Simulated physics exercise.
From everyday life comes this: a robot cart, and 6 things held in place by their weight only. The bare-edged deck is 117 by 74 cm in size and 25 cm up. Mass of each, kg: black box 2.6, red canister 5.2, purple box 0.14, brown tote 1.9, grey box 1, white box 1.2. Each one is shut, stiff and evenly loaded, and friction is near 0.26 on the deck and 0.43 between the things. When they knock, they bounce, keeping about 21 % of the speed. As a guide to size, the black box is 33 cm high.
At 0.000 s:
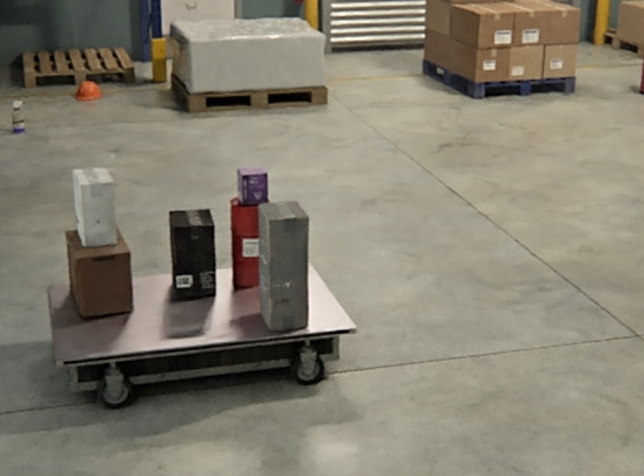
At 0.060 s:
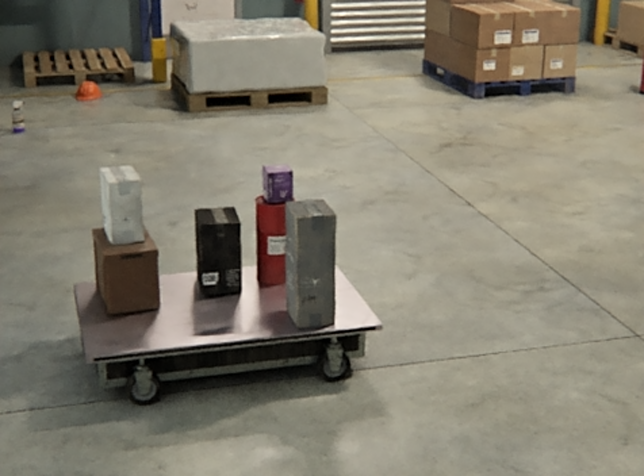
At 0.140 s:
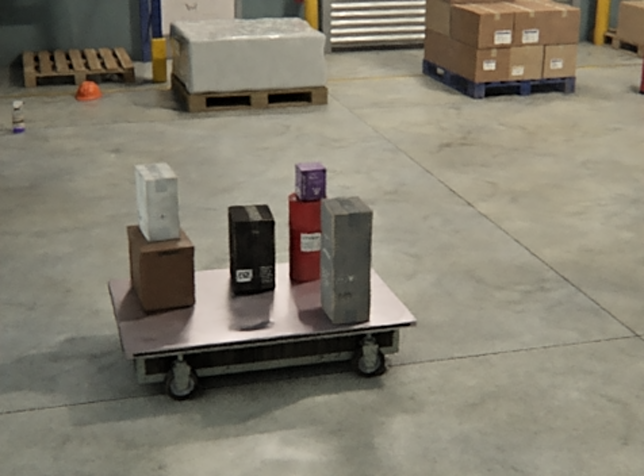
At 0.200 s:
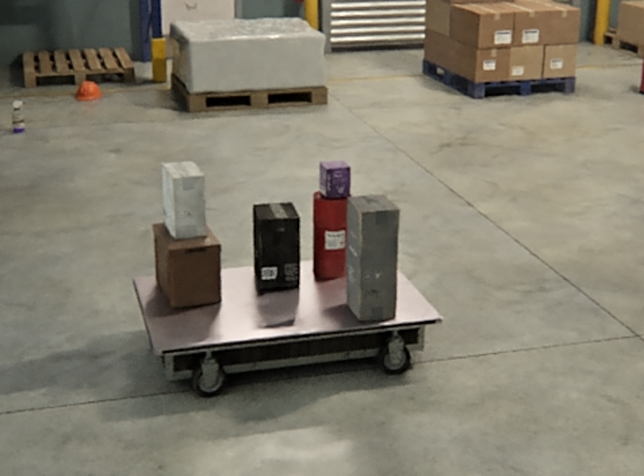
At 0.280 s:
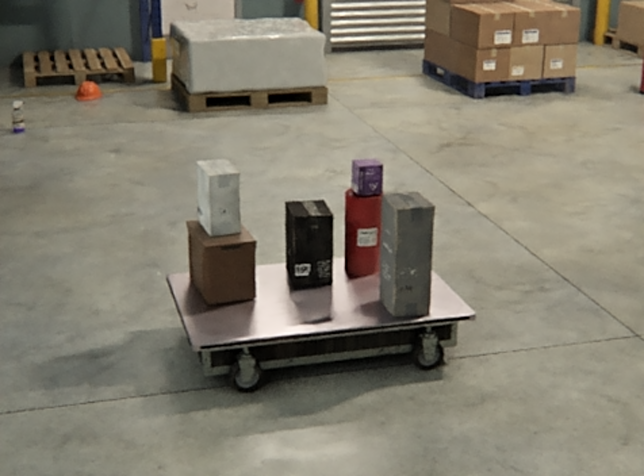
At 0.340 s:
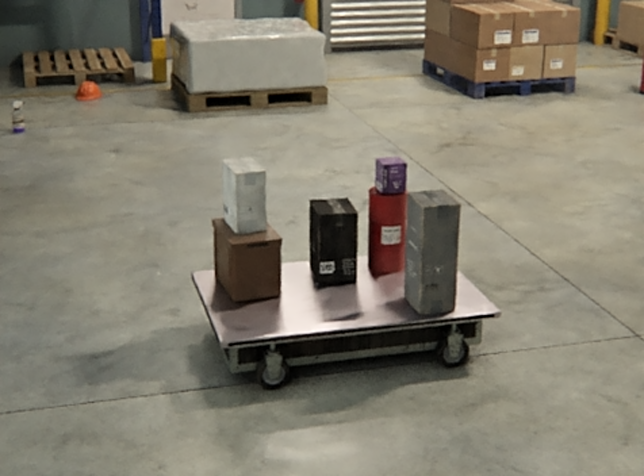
A flat wheeled cart rolled steadily to the right across the concrete floor, carrying a white box on a brown one, a black box, a purple box on a red canister, and a grey box.
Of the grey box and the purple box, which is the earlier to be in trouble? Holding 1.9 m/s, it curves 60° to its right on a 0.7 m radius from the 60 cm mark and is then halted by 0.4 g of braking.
It is the second of the two.
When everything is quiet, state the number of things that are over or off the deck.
The number here is 6.
After 0.64 s, cart has run 122 cm, turned 38°; black box, red canister and purple box now off the deck; grey box slid 52 cm near (560, 251); white box slid 12 cm.
After 0.94 s, cart has run 177 cm, turned 60°; brown tote, grey box and white box now off the deck.
After 1.24 s, cart has run 207 cm, turned 60°.
By the end (1.8 s), off the deck, black box, red canister, purple box, brown tote, grey box and white box. Grey box went at 0.70 s; purple box went at 0.48 s.
